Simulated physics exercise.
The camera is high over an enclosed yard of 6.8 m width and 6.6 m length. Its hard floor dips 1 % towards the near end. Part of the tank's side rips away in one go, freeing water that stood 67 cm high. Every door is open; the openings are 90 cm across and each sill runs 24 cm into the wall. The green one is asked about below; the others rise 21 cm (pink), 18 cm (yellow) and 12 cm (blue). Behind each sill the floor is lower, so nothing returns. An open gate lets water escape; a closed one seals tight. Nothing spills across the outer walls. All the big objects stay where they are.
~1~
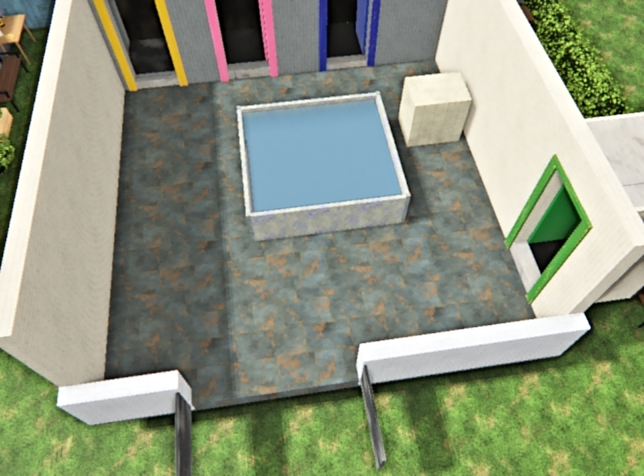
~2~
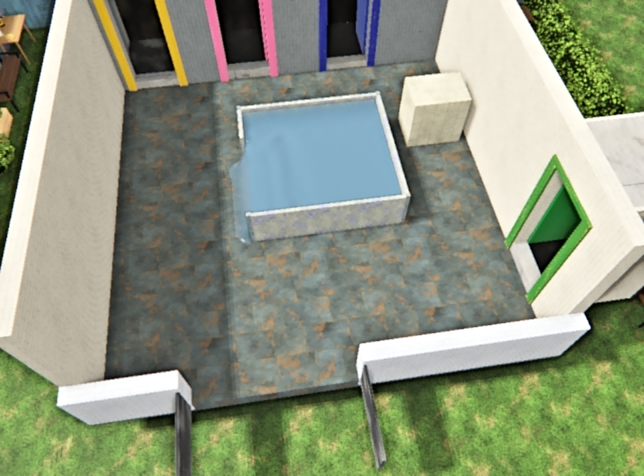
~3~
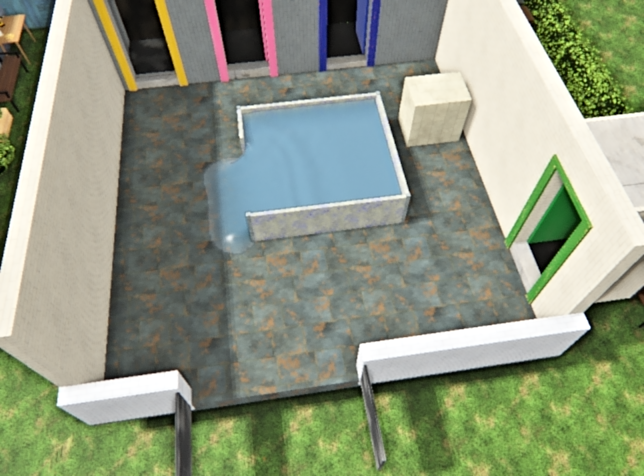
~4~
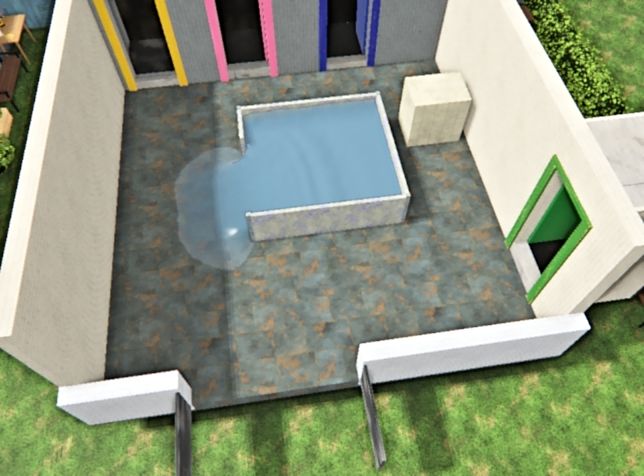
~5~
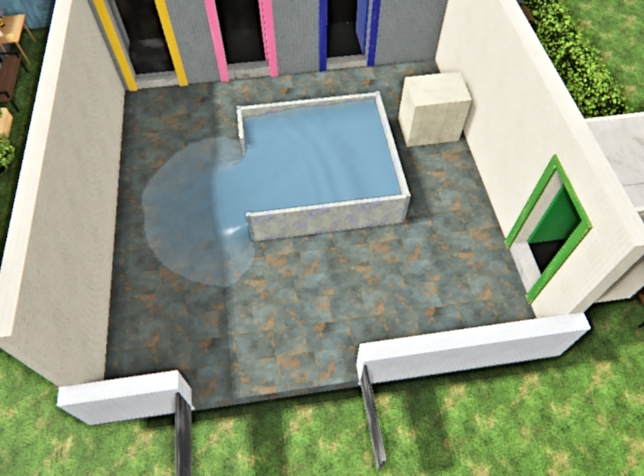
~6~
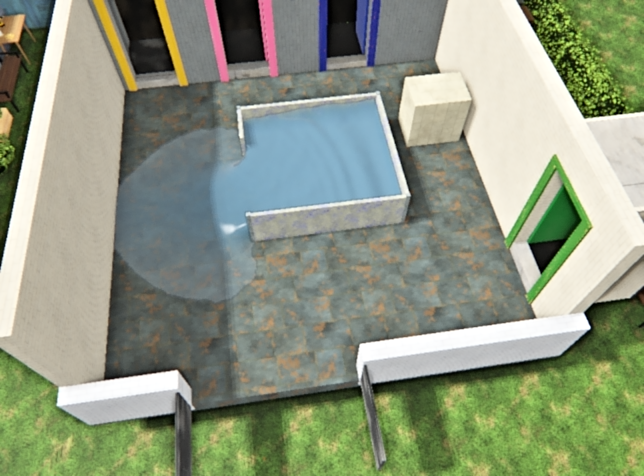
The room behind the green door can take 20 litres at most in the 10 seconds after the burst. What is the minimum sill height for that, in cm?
Some 9 cm above the ground.
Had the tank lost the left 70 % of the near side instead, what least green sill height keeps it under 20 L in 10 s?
About 10.0 cm.
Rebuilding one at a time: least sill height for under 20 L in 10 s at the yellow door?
About 22 cm at yellow.
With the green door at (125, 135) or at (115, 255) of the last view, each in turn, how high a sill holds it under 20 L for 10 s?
Roughly 12.0 and 35 cm.
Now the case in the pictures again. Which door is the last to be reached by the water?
The green one.
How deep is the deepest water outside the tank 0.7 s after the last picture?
Up to some 44 cm.
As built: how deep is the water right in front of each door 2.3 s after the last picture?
In cm: Pink 3, yellow 27, blue 0, green 0.
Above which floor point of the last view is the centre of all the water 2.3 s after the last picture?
Near (230, 209).
Then, 0.7 s after the last picture water covers 25 % of the floor, deepest (44 cm) near (126, 227); it has not reached the green door.
Then, 2.3 s after the last picture water covers 40 % of the floor, deepest (48 cm) near (103, 401); it has not reached the green door.
Then, 9.3 s after the last picture water covers 100 % of the floor, deepest (14 cm) near (396, 171); 10 cm at the green door, 0 litres in over its 20 cm sill.
At the green door as built, the water peaked near 13 cm, 6.5 s after the last picture.
With a sill of 8 cm, 36 litres would have come in within the 10 s; with 10.5 cm, 8 litres. So under 20 litres takes about 9 cm.
